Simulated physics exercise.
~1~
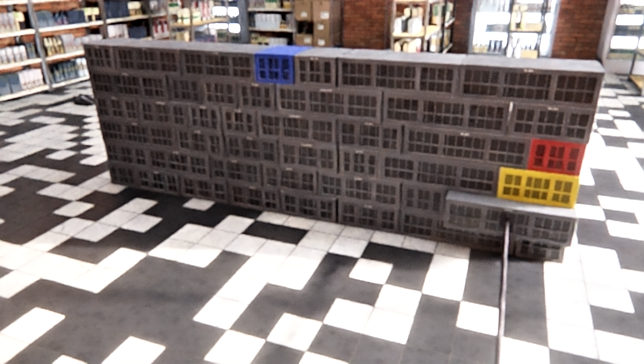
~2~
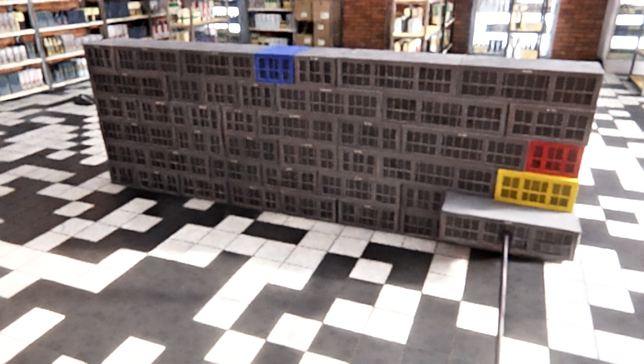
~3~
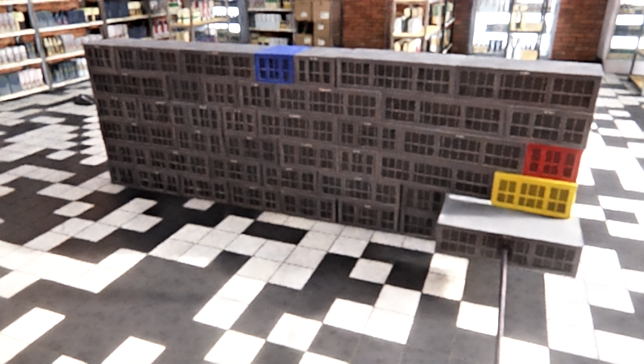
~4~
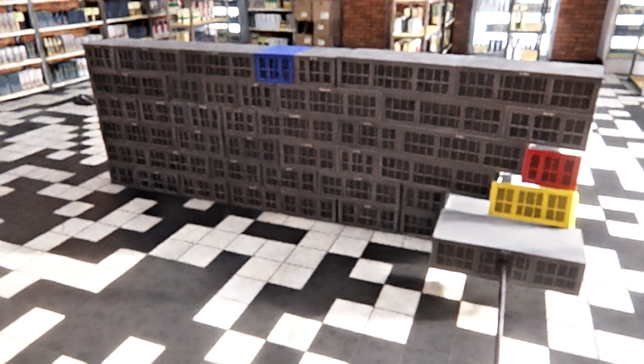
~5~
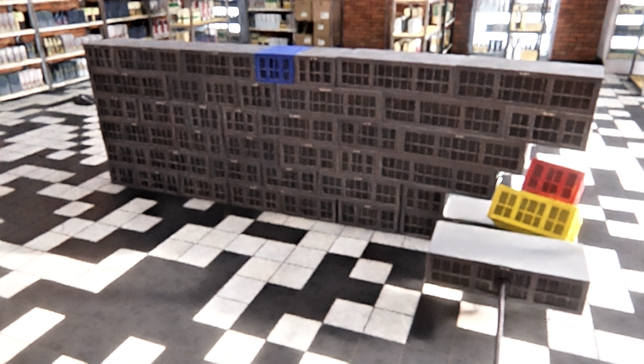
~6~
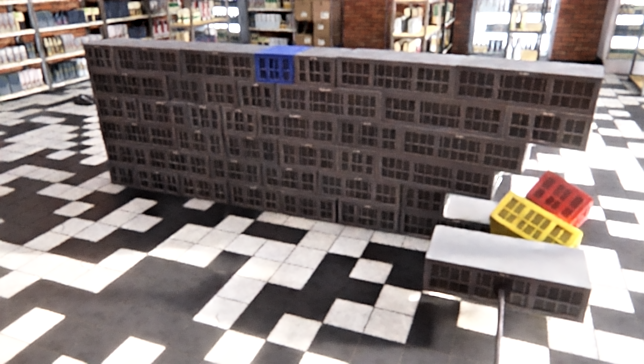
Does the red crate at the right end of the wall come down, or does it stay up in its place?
The red crate comes down. It sinks and tips over together with the yellow crate beneath it as the grey crate is drawn out.
Grey crate sliding out on a rod from a crate wall's lower right end, yellow and red crates sinking and tipping over.
